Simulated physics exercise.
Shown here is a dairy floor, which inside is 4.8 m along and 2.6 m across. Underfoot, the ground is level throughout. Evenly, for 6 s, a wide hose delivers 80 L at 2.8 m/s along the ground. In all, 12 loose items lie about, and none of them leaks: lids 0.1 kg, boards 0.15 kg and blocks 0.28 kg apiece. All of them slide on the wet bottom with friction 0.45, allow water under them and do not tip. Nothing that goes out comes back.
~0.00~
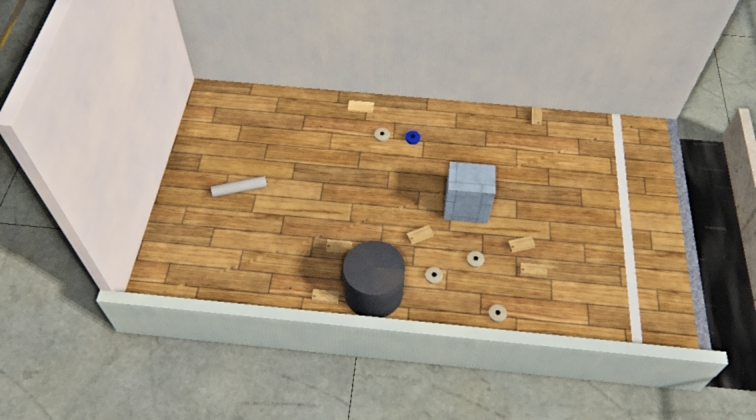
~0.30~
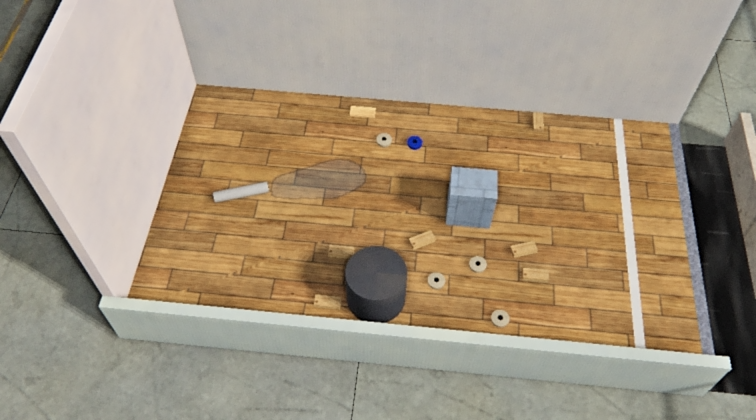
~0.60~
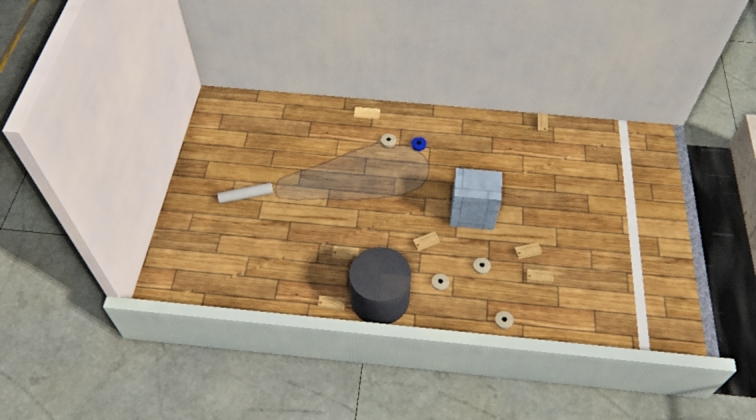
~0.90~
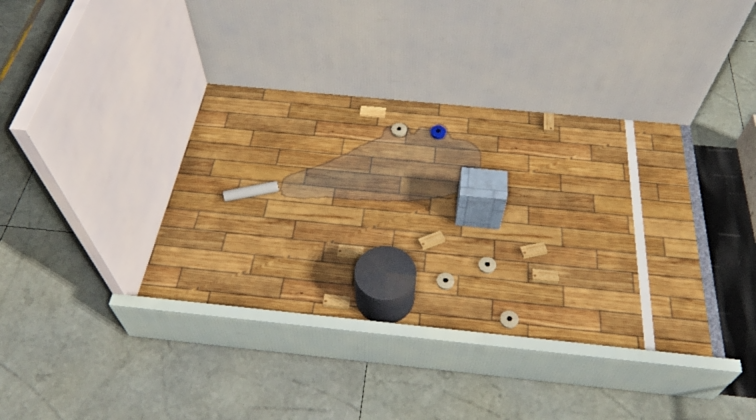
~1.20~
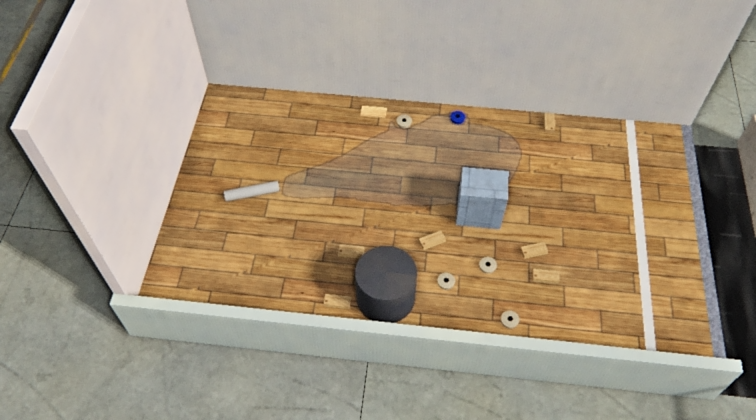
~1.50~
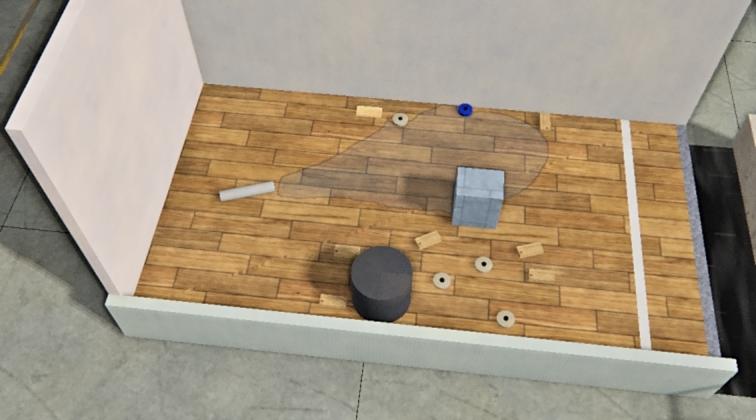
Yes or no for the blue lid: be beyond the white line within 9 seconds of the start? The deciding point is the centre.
Looks like the blue lid gets through.
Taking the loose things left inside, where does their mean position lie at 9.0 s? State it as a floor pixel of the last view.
(433, 241).
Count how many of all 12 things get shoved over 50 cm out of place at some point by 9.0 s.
That makes 2.
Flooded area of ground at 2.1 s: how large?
Near 2.5 m2 in all.
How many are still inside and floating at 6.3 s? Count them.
By my count, 1.
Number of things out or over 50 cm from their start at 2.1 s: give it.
That would be 1.
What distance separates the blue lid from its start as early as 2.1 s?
Displacement near 80 cm.
After 2.1 s the blue lid is near (478, 110), 0.7 m from its start, afloat; 0 of 12 are over the mark; 1 afloat.
After 4.0 s the blue lid is near (589, 122), 1.7 m from its start, afloat; 1 of 12 are over the mark; 2 afloat.
After 6.3 s the blue lid has gone out; 2 of 12 are over the mark; 1 afloat.
After 9.0 s the blue lid has gone out; 2 of 12 are over the mark; 0 afloat.
